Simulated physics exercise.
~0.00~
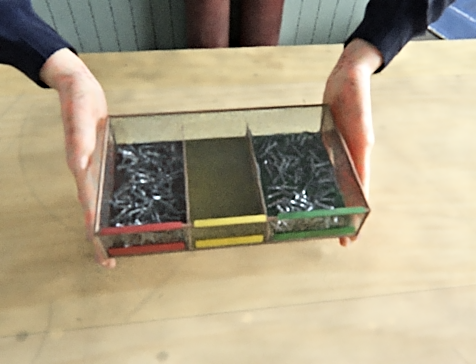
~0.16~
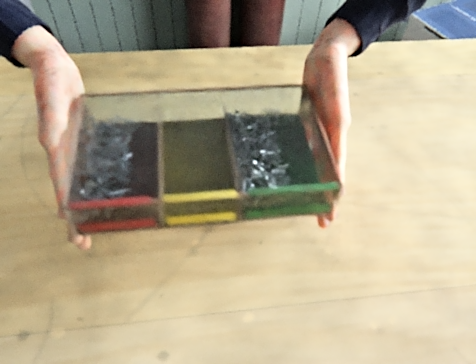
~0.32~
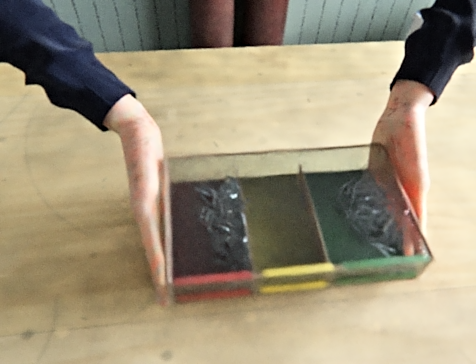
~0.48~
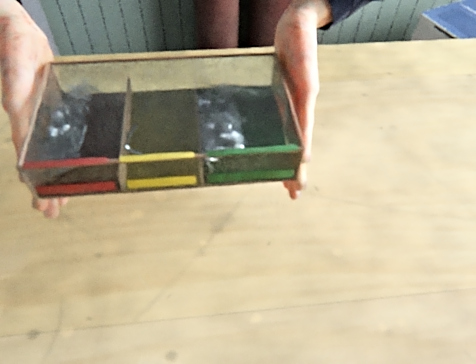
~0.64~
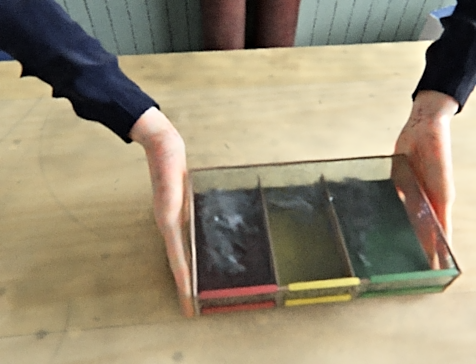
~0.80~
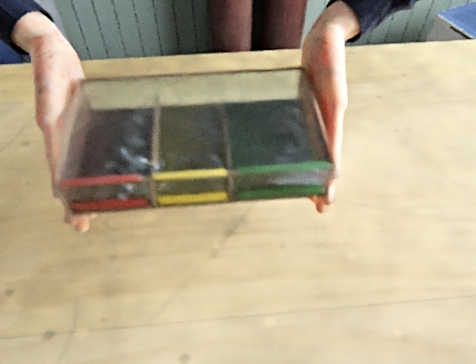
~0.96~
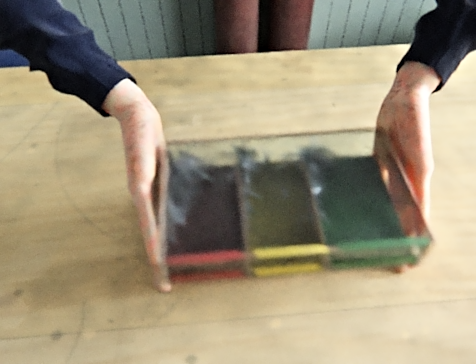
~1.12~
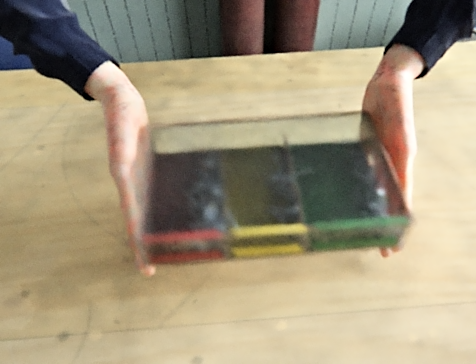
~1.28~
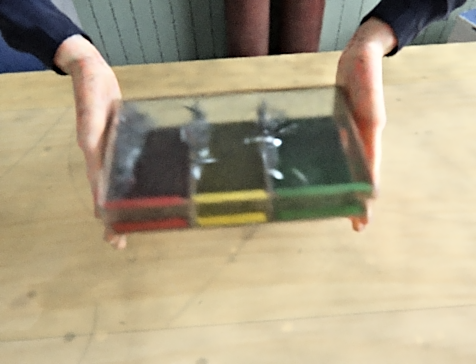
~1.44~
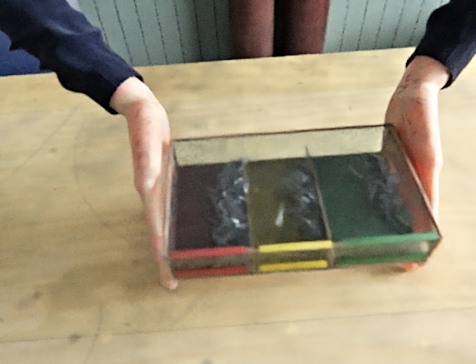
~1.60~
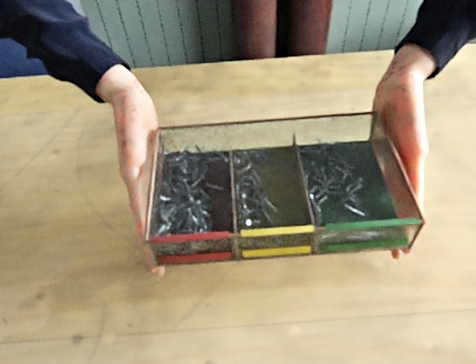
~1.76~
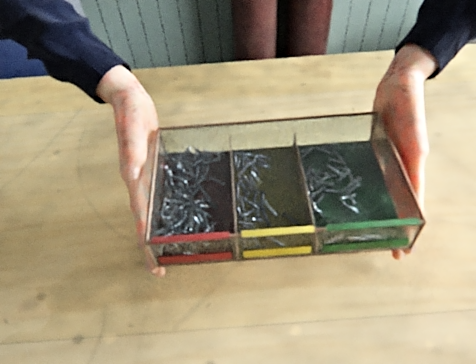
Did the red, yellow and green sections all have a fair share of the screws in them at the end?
Yes, all three sections held a fair share of the screws once the shaking stopped. The red one on the left had the most, and the yellow middle, empty at first, had a good number too.
